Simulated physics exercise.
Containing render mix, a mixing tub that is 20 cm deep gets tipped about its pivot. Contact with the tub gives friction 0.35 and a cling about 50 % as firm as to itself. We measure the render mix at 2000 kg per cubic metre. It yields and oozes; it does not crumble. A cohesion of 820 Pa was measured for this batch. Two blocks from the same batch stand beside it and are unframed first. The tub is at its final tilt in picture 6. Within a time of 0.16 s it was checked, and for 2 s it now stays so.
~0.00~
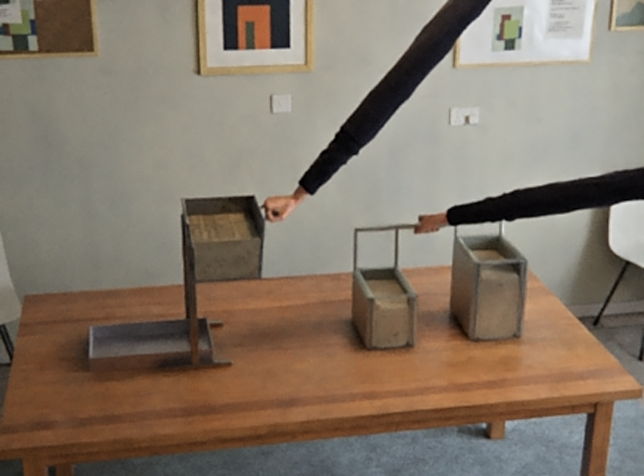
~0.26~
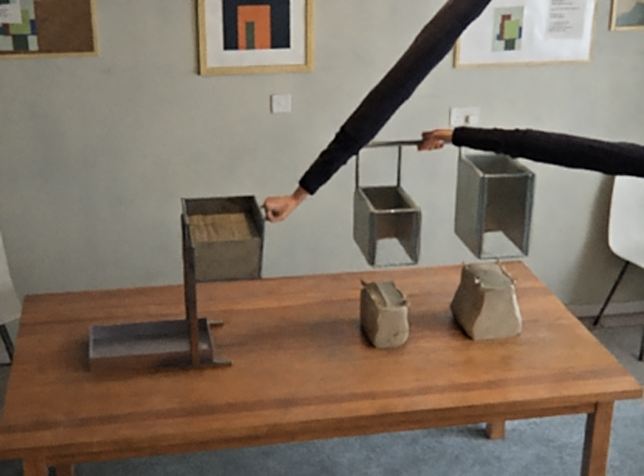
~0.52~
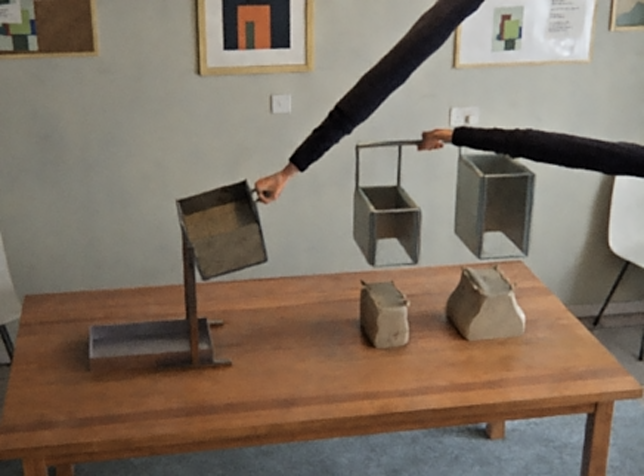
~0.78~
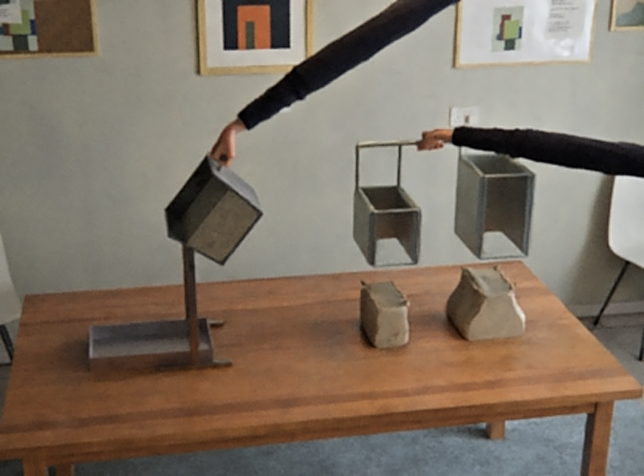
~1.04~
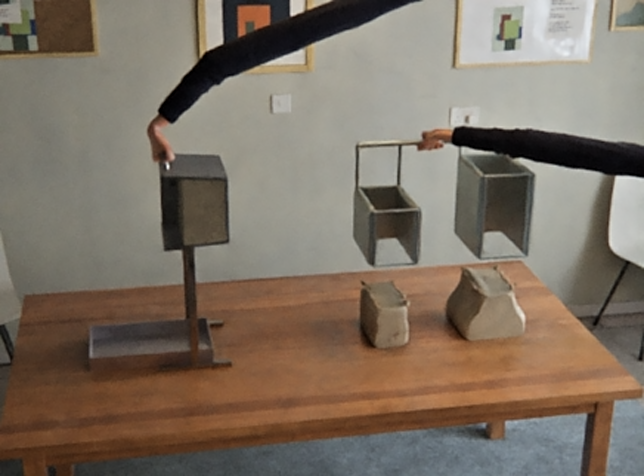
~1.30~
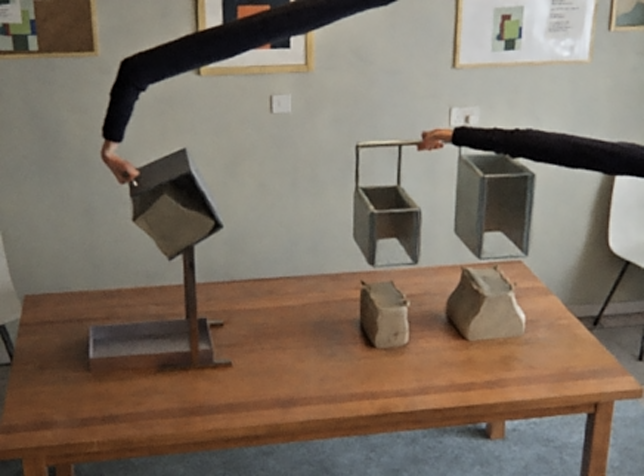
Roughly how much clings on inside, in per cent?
Roughly 0 per cent.
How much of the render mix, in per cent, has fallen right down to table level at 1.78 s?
Near 100 %.
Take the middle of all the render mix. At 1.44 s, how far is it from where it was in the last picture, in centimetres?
Something like 13 cm, I'd say.
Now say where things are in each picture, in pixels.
The first picture shows handle-side rim at (262, 220), tilt 0 degrees; highest point of the render mix at (197, 241); test blocks 16 cm, 25 cm high (left to right).
The second picture shows handle-side rim at (262, 220), tilt 0 degrees; highest point of the render mix at (197, 241); test blocks 16 cm, 20 cm high (left to right).
The third picture shows handle-side rim at (254, 204), tilt 14 degrees; highest point of the render mix at (253, 224); test blocks 16 cm, 18 cm high (left to right).
The fourth picture shows handle-side rim at (214, 177), tilt 52 degrees; highest point of the render mix at (230, 191); test blocks 16 cm, 18 cm high (left to right).
The fifth picture shows handle-side rim at (162, 179), tilt 90 degrees; highest point of the render mix at (191, 181); test blocks 16 cm, 18 cm high (left to right).
The sixth picture shows handle-side rim at (132, 198), tilt 116 degrees; highest point of the render mix at (162, 196); test blocks 16 cm, 18 cm high (left to right).
By 1.44 s, the tub is at 116 degrees and holds 30 %.
By 1.61 s, the tub is at 116 degrees and holds 0 %.
By 1.78 s, the tub is at 116 degrees and holds 0 %.
By 1.95 s, the tub is at 116 degrees and holds 0 %.
By 3.30 s, at the end, the tub is at 116 degrees and holds 0 %.
